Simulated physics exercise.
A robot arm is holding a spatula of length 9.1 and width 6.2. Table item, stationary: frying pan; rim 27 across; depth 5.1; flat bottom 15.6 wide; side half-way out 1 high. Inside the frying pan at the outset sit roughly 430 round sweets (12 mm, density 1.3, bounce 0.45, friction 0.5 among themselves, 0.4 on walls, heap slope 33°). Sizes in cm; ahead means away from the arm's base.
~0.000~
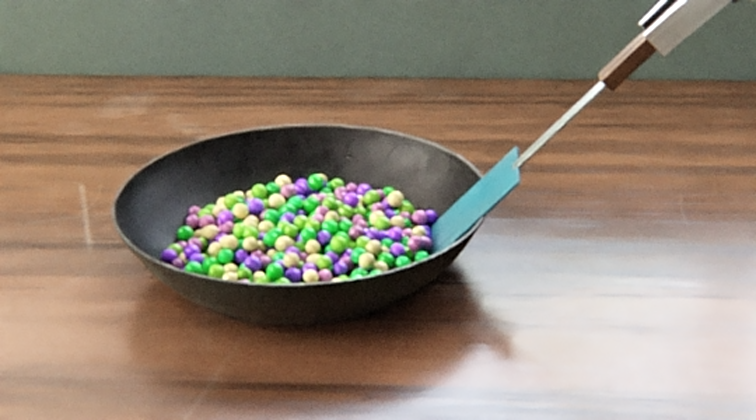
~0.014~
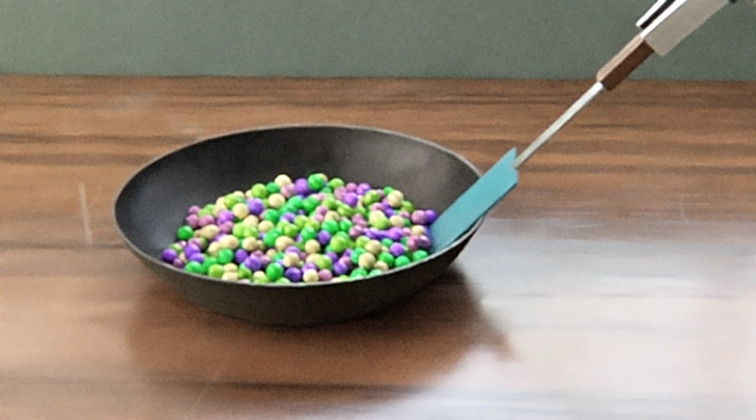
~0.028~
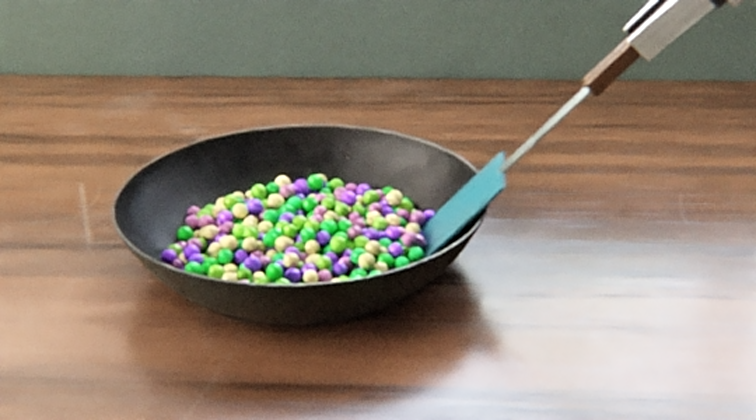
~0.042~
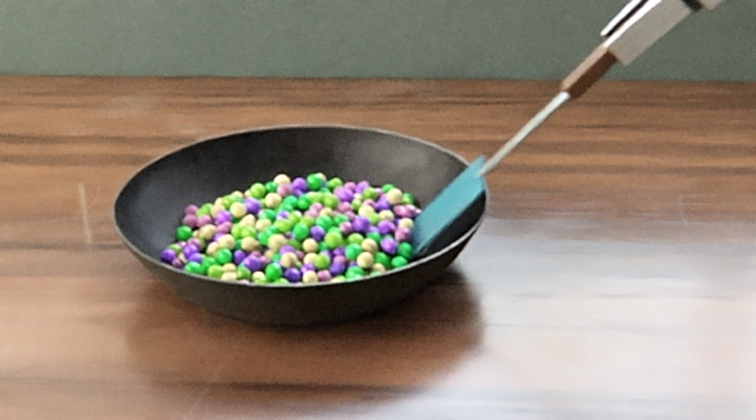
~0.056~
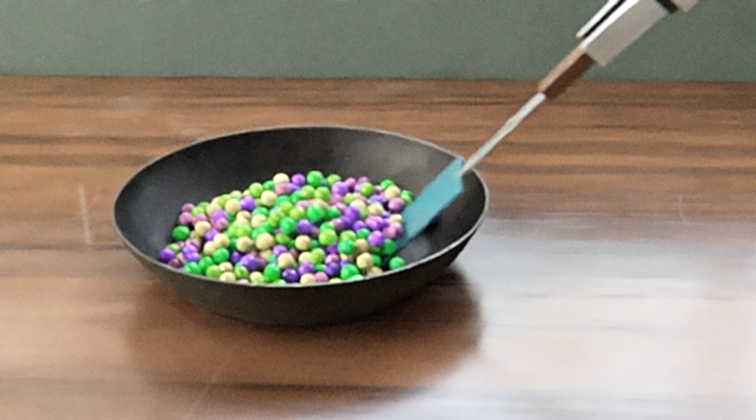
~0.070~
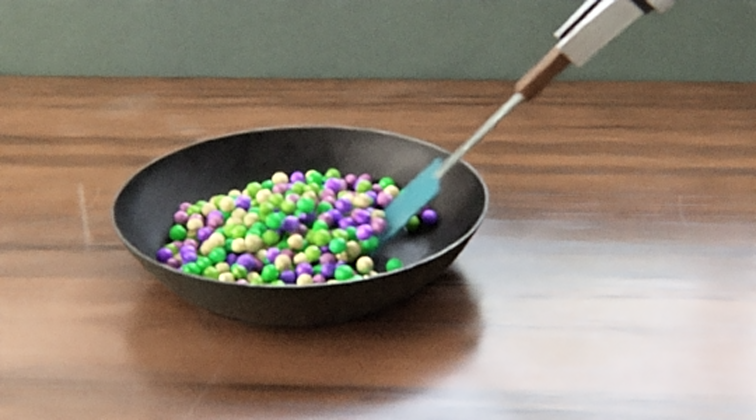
A robot arm pushes a teal spatula leftward through colourful round sweets in a dark frying pan.
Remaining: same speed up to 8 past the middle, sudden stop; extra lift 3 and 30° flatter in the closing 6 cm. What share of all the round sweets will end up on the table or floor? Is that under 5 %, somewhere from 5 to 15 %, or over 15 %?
It is from 5 to 15 %.
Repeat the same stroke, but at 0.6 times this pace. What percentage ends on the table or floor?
0 %.
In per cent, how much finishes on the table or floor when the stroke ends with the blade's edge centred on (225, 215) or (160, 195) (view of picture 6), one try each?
Respectively about 0 and 20 percent end on the table or floor.
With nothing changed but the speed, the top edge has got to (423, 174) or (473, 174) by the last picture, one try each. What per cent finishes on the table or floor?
Around 10 per cent, then around 0 per cent.
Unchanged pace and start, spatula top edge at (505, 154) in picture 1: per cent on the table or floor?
About 10 per cent.
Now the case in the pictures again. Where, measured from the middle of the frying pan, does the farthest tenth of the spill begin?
I reckon it's some 40 centimetres.
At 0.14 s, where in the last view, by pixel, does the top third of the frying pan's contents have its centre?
I'd put it close to (252, 216).
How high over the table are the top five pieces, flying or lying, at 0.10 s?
Somewhere around 5 centimetres high.
By 0.10 s, sloping 47°, highest piece 6 above the table; 433 in the frying pan.
By 0.14 s, sloping 38°, highest piece 6 above the table; 433 in the frying pan.
By 0.36 s, sloping 17°, highest piece 6 above the table; 404 in the frying pan, 20 on the table or floor, 9 on the blade or in flight.
By 1.41 s, sloping 17°, highest piece 6 above the table; 403 in the frying pan, 30 on the table or floor.
Final count, 403 in the frying pan, 30 on the table or floor. That is 7 % on the table or floor.
